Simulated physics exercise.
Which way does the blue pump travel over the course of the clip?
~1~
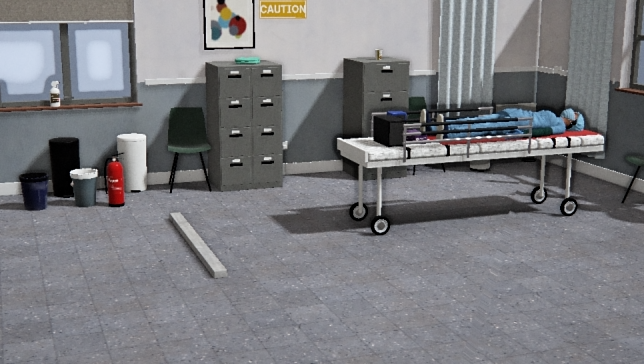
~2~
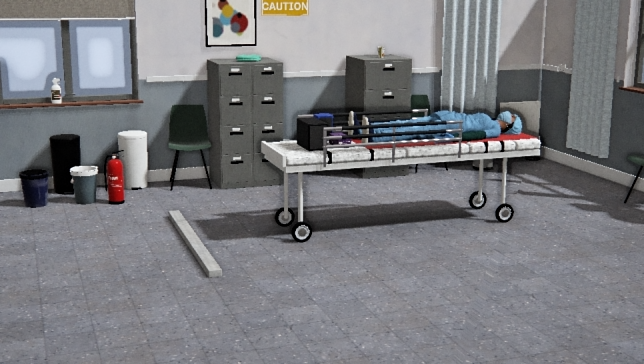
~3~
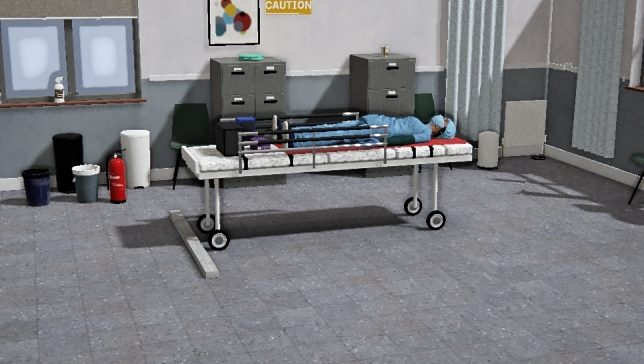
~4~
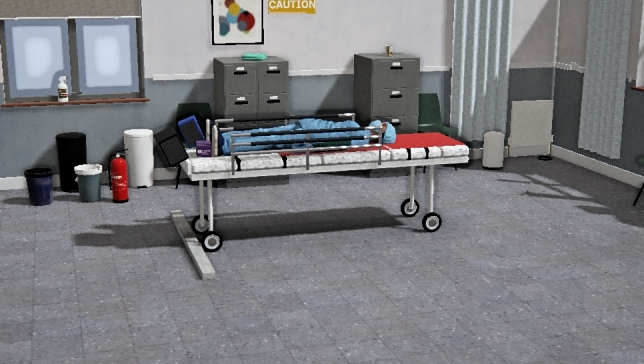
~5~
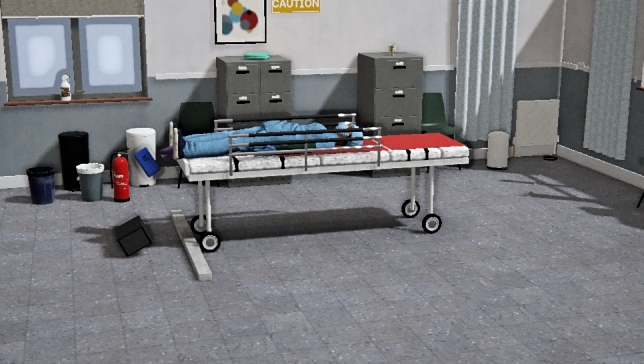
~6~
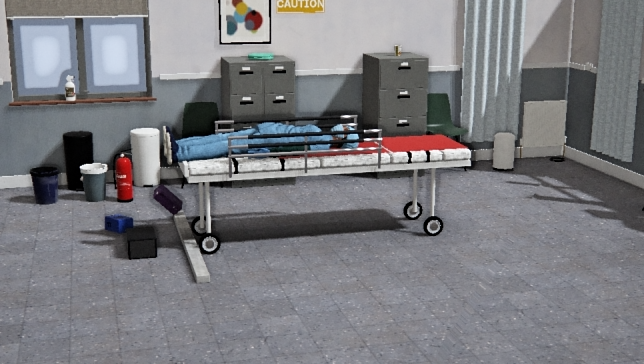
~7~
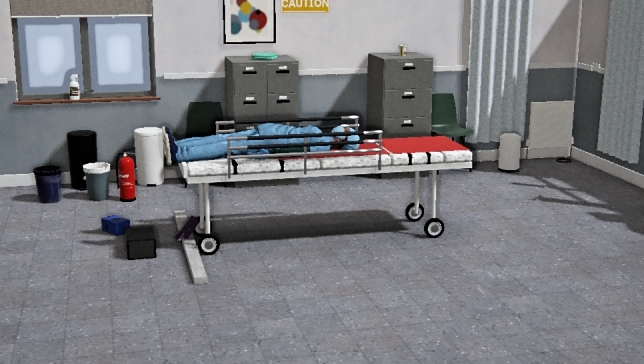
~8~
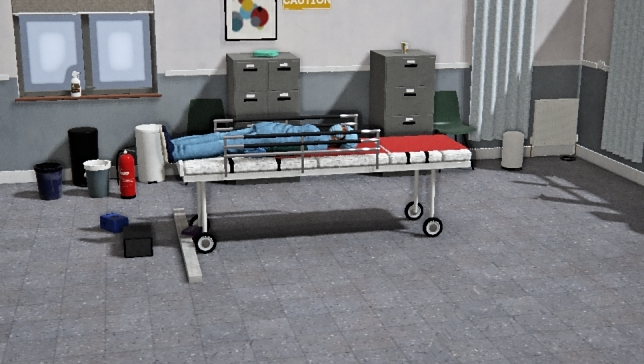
The blue pump moves to the left, first riding on the trolley and then carrying on past its end and dropping to the floor.
Hospital trolley rolling left and stopping at a floor strip, its patient sliding feet first and three items tumbling to the floor.
